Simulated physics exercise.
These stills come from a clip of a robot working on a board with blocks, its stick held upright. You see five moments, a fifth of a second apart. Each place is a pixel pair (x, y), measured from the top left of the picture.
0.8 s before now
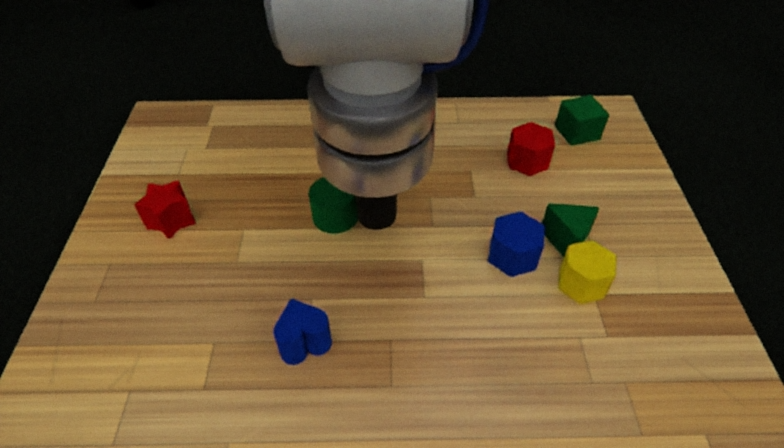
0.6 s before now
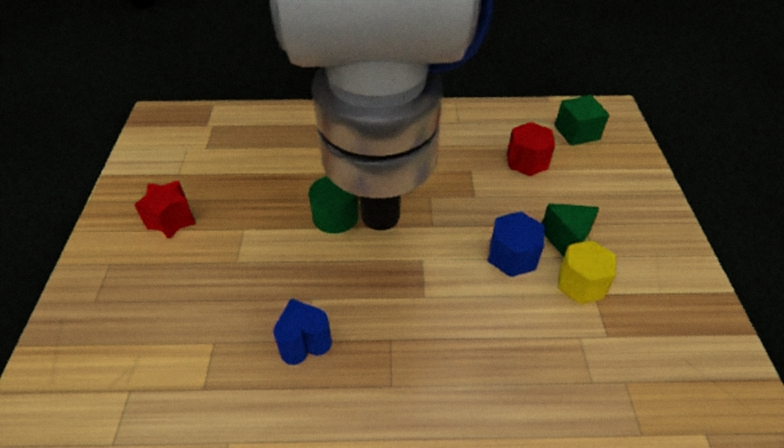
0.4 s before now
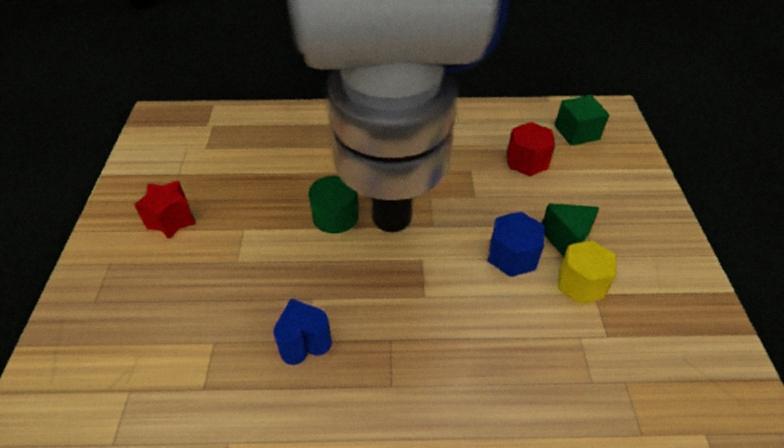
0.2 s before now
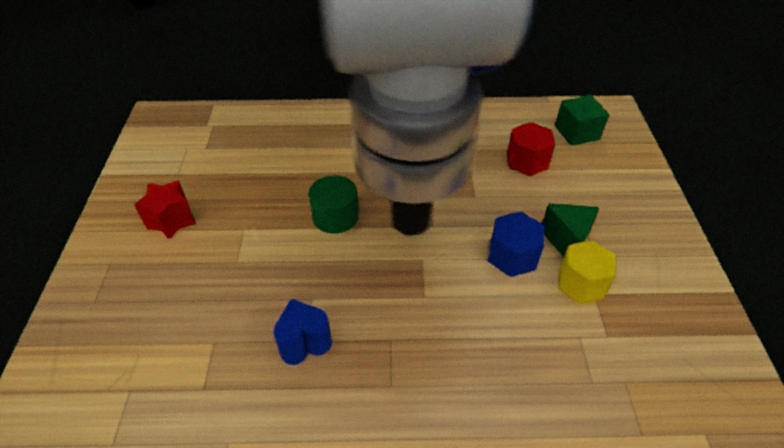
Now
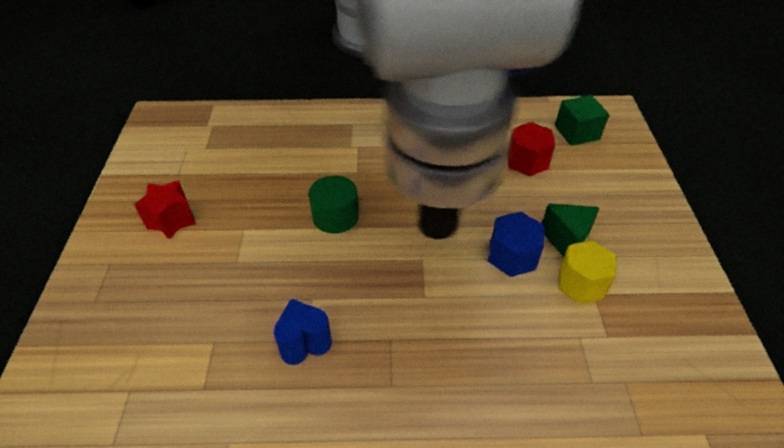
In the video, a robot arm with a dark stick starts beside a green cylinder on a wooden board and moves right, slowly at first, toward a blue hexagonal block, while the scattered colored blocks all stay still.
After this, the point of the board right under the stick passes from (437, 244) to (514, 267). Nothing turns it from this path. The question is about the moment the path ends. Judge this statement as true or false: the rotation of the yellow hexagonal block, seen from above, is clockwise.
That is true.
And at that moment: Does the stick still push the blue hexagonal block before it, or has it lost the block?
In front, I predict.
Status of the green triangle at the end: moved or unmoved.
It moves.
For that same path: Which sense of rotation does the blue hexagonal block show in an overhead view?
It rotates counterclockwise.
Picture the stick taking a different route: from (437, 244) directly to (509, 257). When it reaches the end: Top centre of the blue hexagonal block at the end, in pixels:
Its top centre is at about (562, 236).
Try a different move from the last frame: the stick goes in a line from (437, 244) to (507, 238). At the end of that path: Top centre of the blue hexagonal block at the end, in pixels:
The middle of the upper face of the blue hexagonal block will lie at about (549, 237) in the picture.
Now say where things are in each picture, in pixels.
Stick tip (377, 217); block tops, blue hexagonal block (519, 231); green triangle (575, 216); yellow hexagonal block (592, 260), in the first frame.
Stick (381, 218); blocks unchanged, in the second frame.
Stick (392, 219); blocks unchanged, in the third frame.
Stick (411, 222); blocks unchanged, in the fourth frame.
Stick (438, 226); blue hexagonal block (519, 231); green triangle (575, 216); yellow hexagonal block (592, 260), in the fifth frame.
The first path, step by step. Halfway along, stick (478, 238); blue hexagonal block (525, 232).
At the end, stick (519, 250); blue hexagonal block (563, 234), turned 35° anticlockwise; green triangle (587, 210); yellow hexagonal block (606, 262), turned 25° clockwise.
